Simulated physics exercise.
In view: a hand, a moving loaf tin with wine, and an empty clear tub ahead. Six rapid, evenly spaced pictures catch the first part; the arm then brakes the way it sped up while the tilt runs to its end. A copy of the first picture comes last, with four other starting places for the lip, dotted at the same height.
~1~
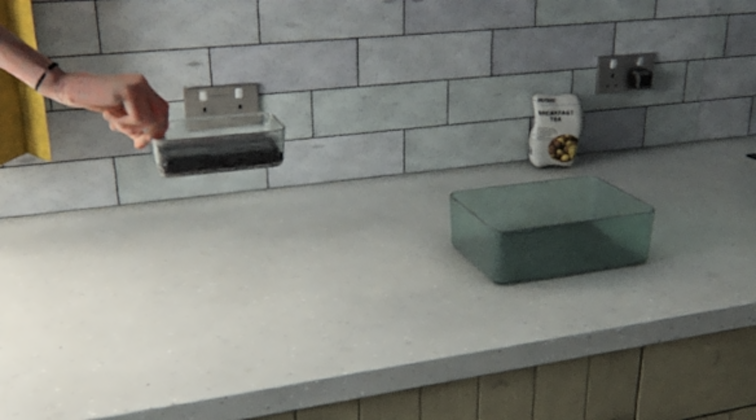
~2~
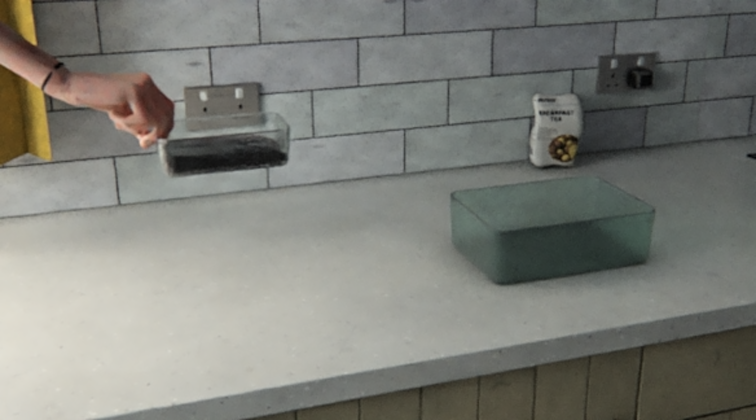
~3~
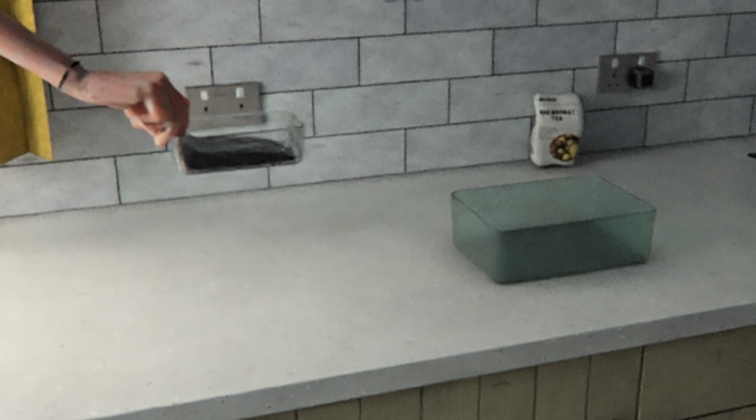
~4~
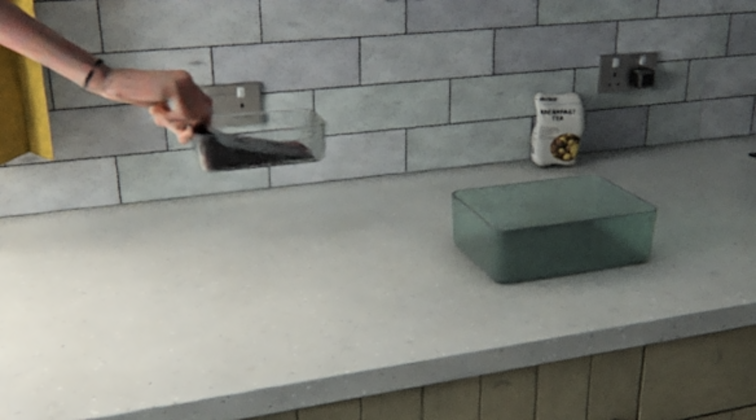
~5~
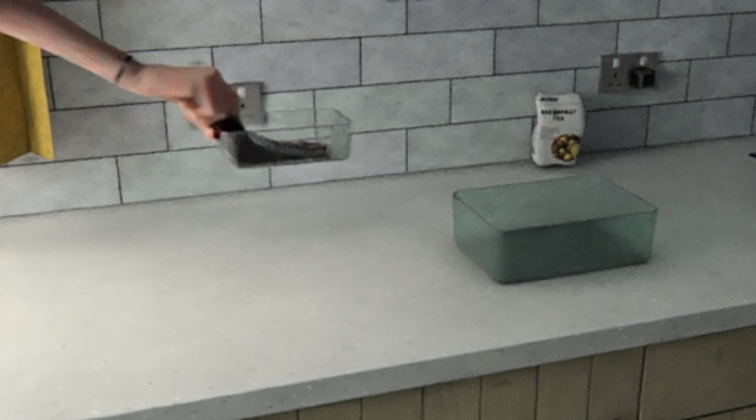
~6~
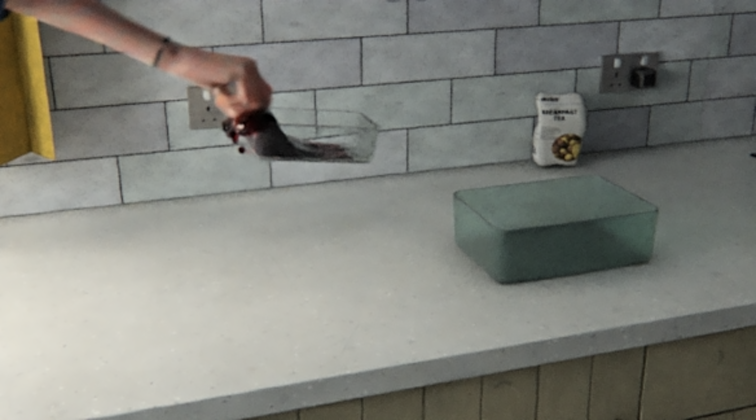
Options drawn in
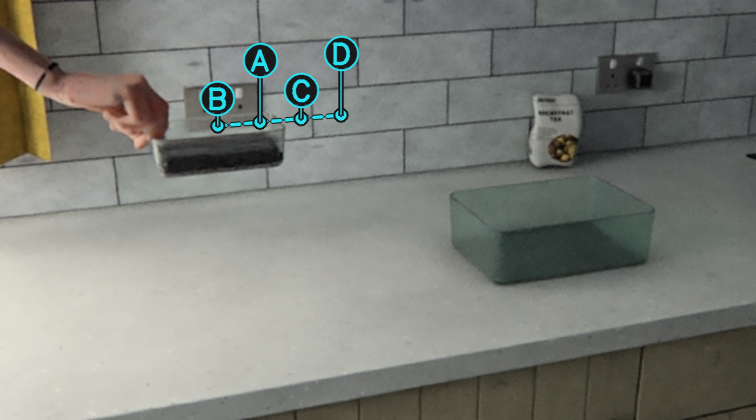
A hand carrying a clear loaf tin of dark wine rightward above a kitchen counter, liquid sloshing up and over the rim near the hand.
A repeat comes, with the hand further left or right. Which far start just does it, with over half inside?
That is place D.
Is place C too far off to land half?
Yes.
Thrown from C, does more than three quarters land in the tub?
No, less.
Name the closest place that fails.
C.
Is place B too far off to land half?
Yes.
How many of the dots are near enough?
One.
In cyan, A at (260, 122); B at (217, 126); C at (301, 118); D at (341, 115).
With A, about 2 % lands in the tub, 95 % falls short and 3 % goes beside or beyond.
With B, about 0 % lands in the tub, 99 % falls short.
With C, about 27 % lands in the tub, 67 % falls short and 5 % goes beside or beyond.
With D, about 67 % lands in the tub, 27 % falls short and 6 % goes beside or beyond.
